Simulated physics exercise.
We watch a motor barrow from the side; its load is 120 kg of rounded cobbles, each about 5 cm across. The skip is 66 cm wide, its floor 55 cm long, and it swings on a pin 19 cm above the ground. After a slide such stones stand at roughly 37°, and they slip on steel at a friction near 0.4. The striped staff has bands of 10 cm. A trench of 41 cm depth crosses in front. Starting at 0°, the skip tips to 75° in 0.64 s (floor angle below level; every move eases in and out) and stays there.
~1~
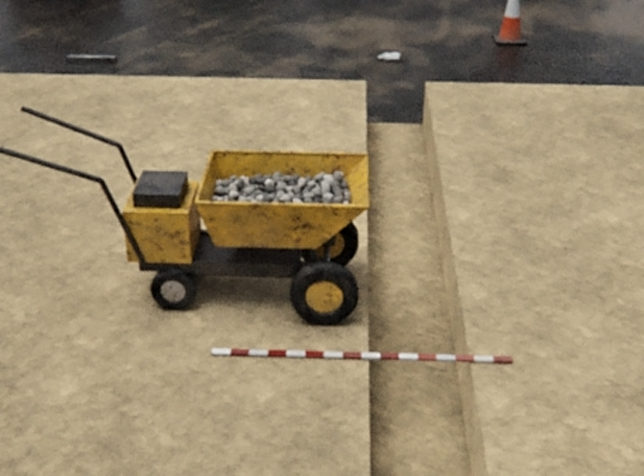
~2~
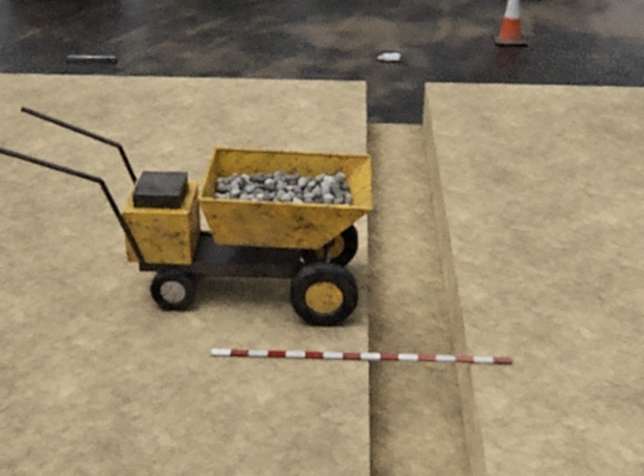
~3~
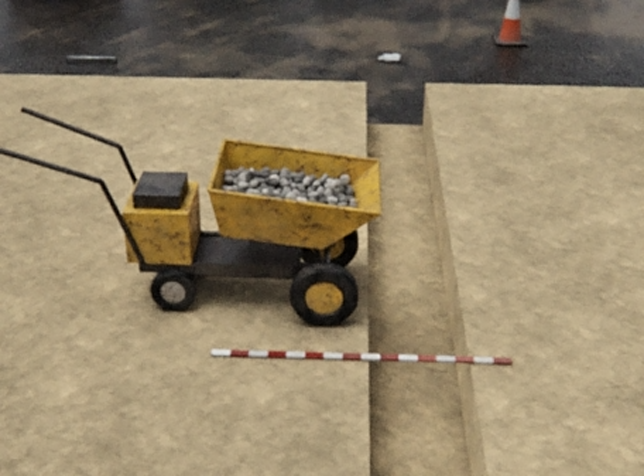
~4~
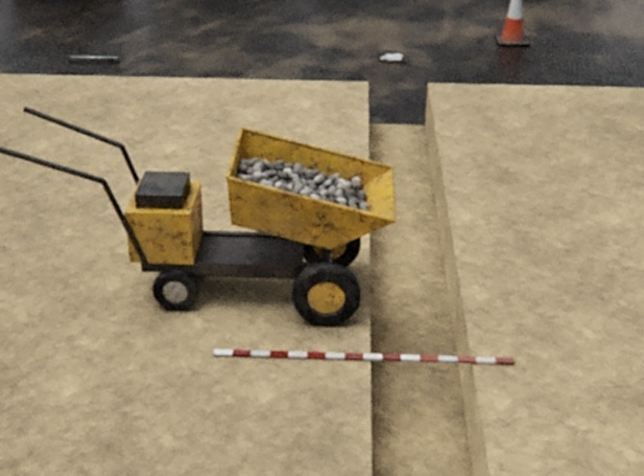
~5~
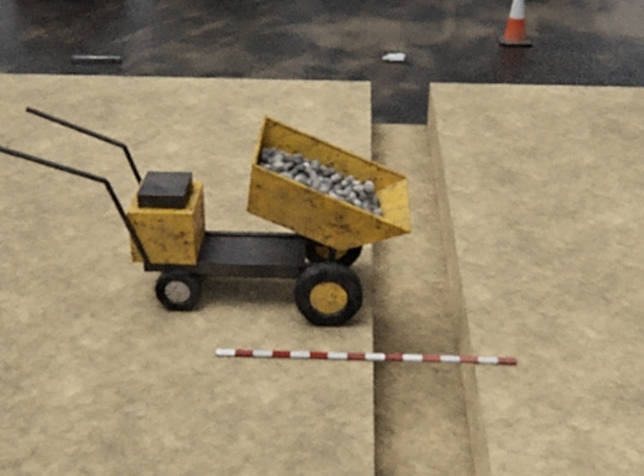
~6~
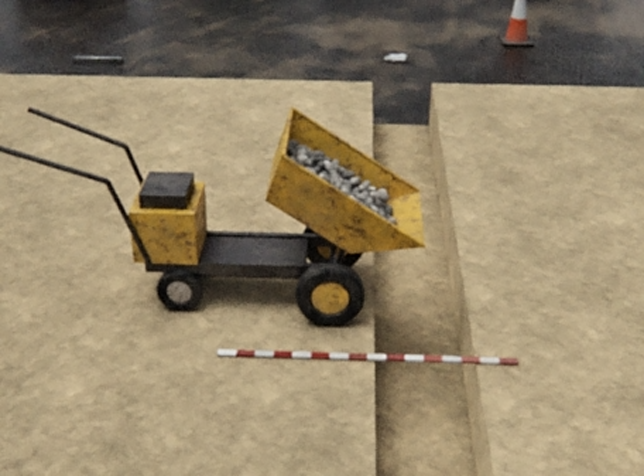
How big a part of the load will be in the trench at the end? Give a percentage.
Some 43 per cent of it.
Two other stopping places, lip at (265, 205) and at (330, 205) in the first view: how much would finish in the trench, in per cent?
Near 75 per cent from the first place, 95 from the second.
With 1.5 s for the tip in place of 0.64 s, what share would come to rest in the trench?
In that case some 60 per cent.
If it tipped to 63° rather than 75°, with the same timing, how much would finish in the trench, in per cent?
In that case some 40 per cent.
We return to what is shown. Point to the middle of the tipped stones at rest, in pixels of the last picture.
Near (486, 296).
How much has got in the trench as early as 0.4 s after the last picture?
Some 15 per cent.
Then, 0.2 s after the last picture the floor is at 63°, 100 % in the skip; the foremost stones are at (424, 257).
Then, 0.4 s after the last picture the floor is at 75°, 64 % in the skip, 17 % in the trench, 19 % past the trench; the foremost stones are at (503, 304).
Then, 0.8 s after the last picture the floor is at 75°, 3 % in the skip, 39 % in the trench, 57 % past the trench; the foremost stones are past the picture's edge.
Then, 2.7 s after the last picture the floor is at 75°, 0 % in the skip, 43 % in the trench, 57 % past the trench; the foremost stones are past the picture's edge.
